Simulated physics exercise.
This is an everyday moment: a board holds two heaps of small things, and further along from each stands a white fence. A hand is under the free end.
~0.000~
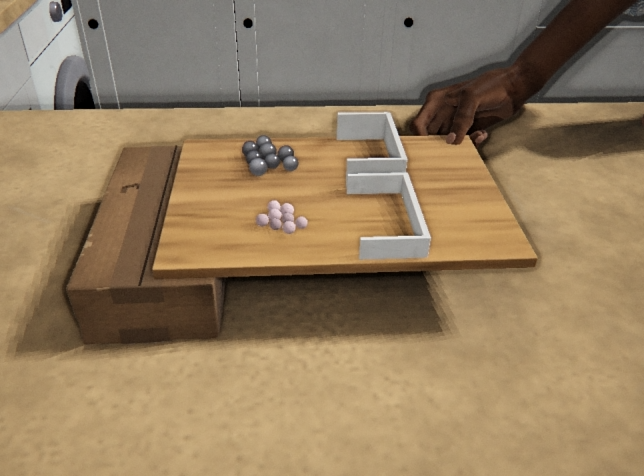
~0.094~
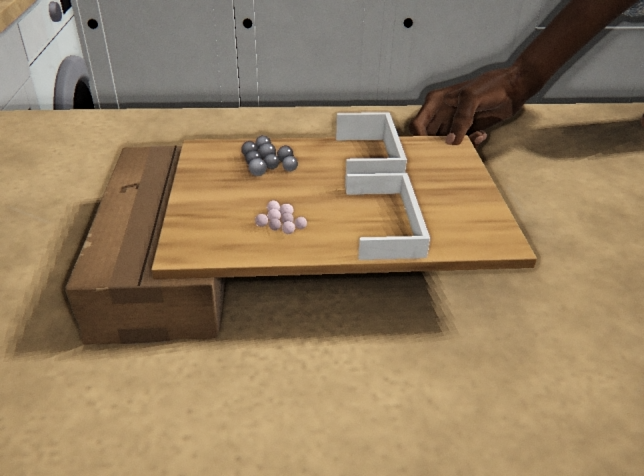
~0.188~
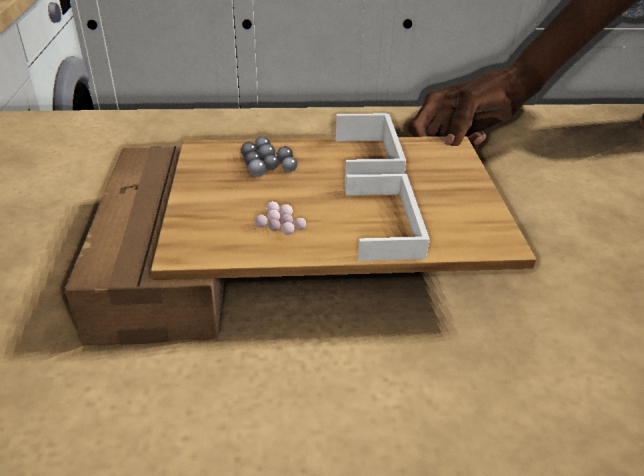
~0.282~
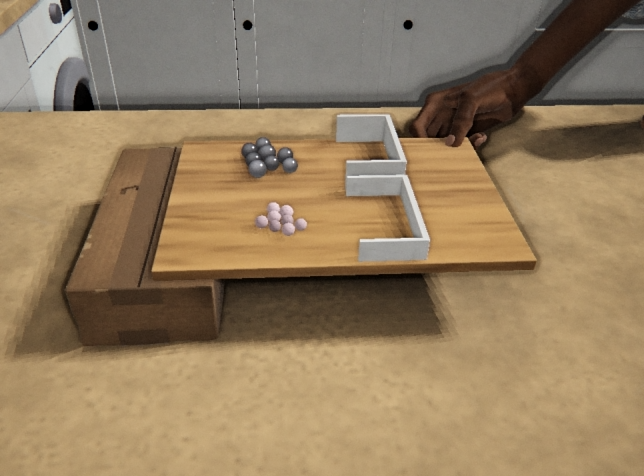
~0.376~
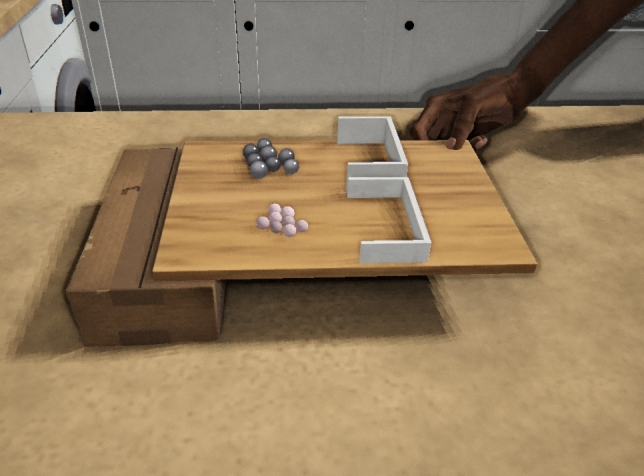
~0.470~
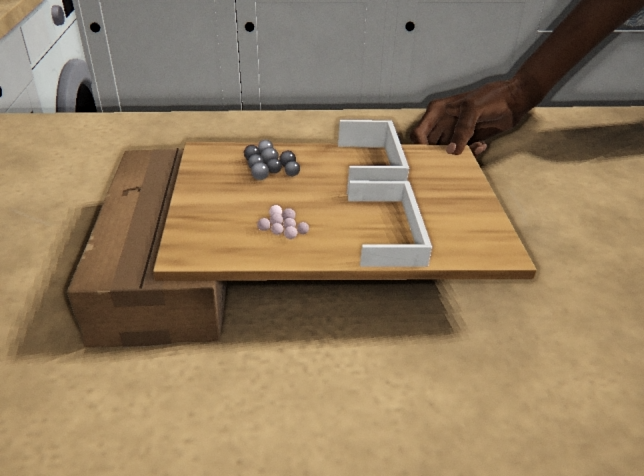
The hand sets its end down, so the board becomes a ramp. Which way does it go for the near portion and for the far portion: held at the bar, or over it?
The near portion stays held. The far portion stays held.
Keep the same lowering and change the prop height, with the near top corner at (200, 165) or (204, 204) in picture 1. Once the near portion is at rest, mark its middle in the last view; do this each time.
It comes to rest centred at (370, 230) the first time and at (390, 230) the second time.
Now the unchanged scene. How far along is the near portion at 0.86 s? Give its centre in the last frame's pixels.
I'd mark it somewhere close to (316, 237).
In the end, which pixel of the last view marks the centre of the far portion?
Its middle ends up near (379, 186).
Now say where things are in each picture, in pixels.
The first frame shows held end of the board at (523, 257), level; box at (166, 232), about a quarter as high as the board is long; near portion at (288, 219), a few sugar pearls; far portion at (268, 151), a few steel balls; near bar at (414, 213), taller than the pieces; far bar at (394, 148), taller than the pieces.
The second frame shows held end of the board at (522, 257), level; far portion at (267, 151).
The third frame shows held end of the board at (522, 258), level; near portion at (287, 220).
The fourth frame shows held end of the board at (522, 259), level; far portion at (267, 153).
The fifth frame shows held end of the board at (523, 262), down by 1°; near portion at (288, 222).
The sixth frame shows held end of the board at (522, 268), down by 2°; box at (167, 235); near portion at (290, 224), not moving; far portion at (270, 156), not moving; near bar at (415, 221); far bar at (396, 156).
Around 0.86 s, board sloping at 11°; near portion on its way down; far portion on its way down.
Around 1.19 s, board resting at 14°; near portion has reached its bar; far portion has reached its bar.
Finally (1.9 s), board resting at 14°; near portion gathered behind its bar; far portion gathered behind its bar.
